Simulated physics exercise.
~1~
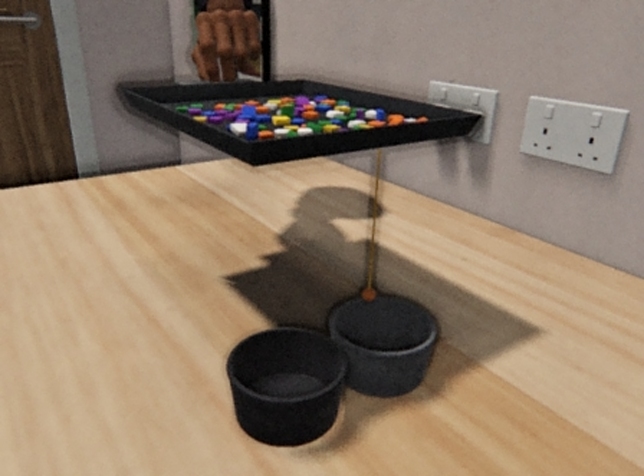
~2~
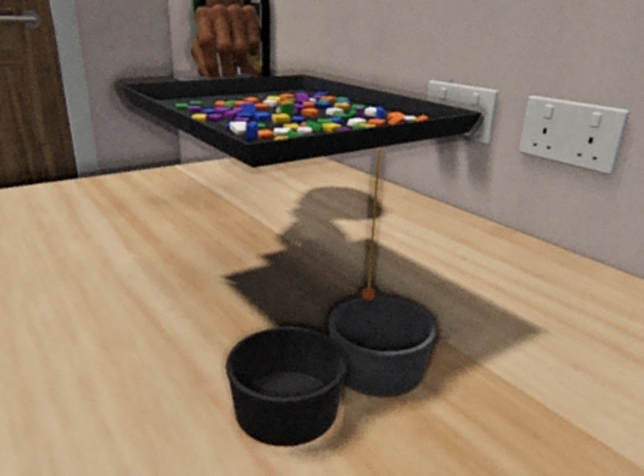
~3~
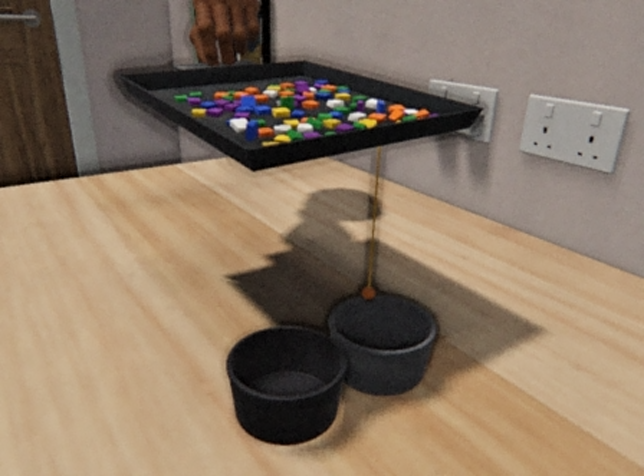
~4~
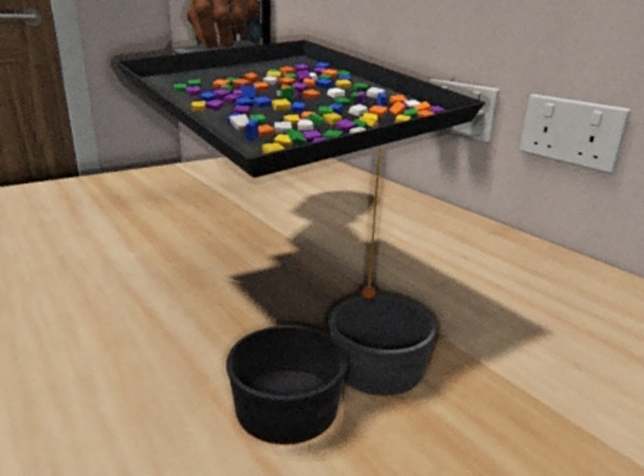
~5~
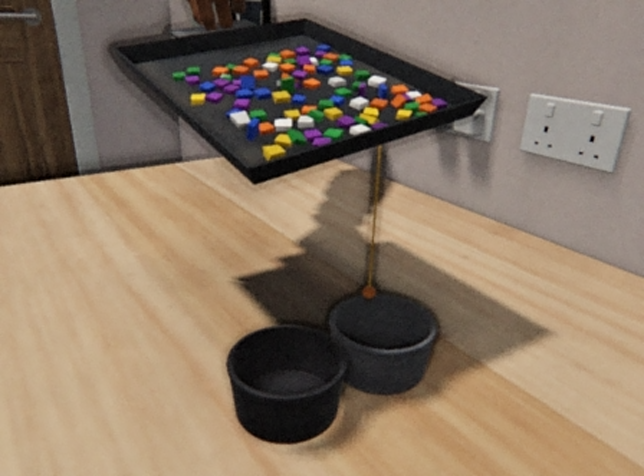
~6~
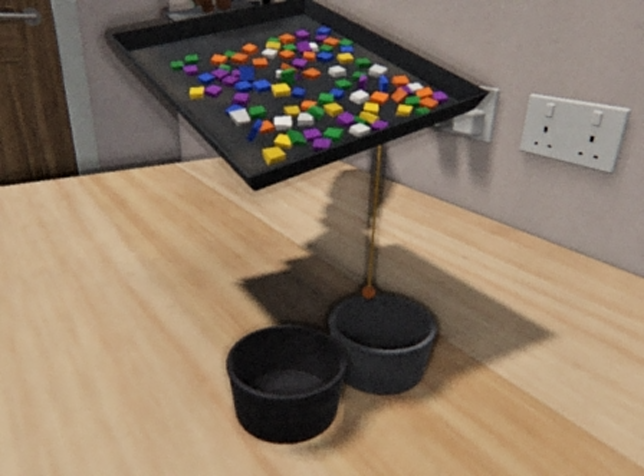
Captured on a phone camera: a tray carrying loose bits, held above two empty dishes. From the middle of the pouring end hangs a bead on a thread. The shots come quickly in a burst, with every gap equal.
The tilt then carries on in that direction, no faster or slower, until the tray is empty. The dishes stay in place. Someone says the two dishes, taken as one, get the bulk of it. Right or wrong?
Right, they get more than half.
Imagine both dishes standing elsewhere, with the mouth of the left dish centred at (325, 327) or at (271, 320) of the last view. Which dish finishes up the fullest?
First try: The left-side dish; second try: The left-side dish.
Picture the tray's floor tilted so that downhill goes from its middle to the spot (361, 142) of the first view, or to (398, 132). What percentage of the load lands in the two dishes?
Lab note: Try 1 = 30 %, try 2 = 0 %.
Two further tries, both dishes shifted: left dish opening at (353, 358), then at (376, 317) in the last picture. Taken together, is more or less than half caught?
Try 1: A lesser share; try 2: A lesser share.
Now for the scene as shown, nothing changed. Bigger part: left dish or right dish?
Pick: The one placed left.
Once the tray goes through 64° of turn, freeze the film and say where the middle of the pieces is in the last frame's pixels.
Near (289, 158).
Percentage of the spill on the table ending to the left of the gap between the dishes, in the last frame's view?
It comes to about 90 percent.
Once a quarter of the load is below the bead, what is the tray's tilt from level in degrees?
Angle: Approx. 75 degrees.
Shortly afterwards, tray tipped steeply; the bulk on the tray; a little in the air.
Next, tray tipped past a quarter turn; only a few on the tray; near two thirds in the left dish; only a few in the right dish; near a quarter outside both; a little in the air.
Some moments later, tray tipped past a quarter turn; near two thirds in the left dish; only a few in the right dish; near a third outside both.
In the end, tray tipped past a quarter turn; near two thirds in the left dish; only a few in the right dish; near a third outside both.
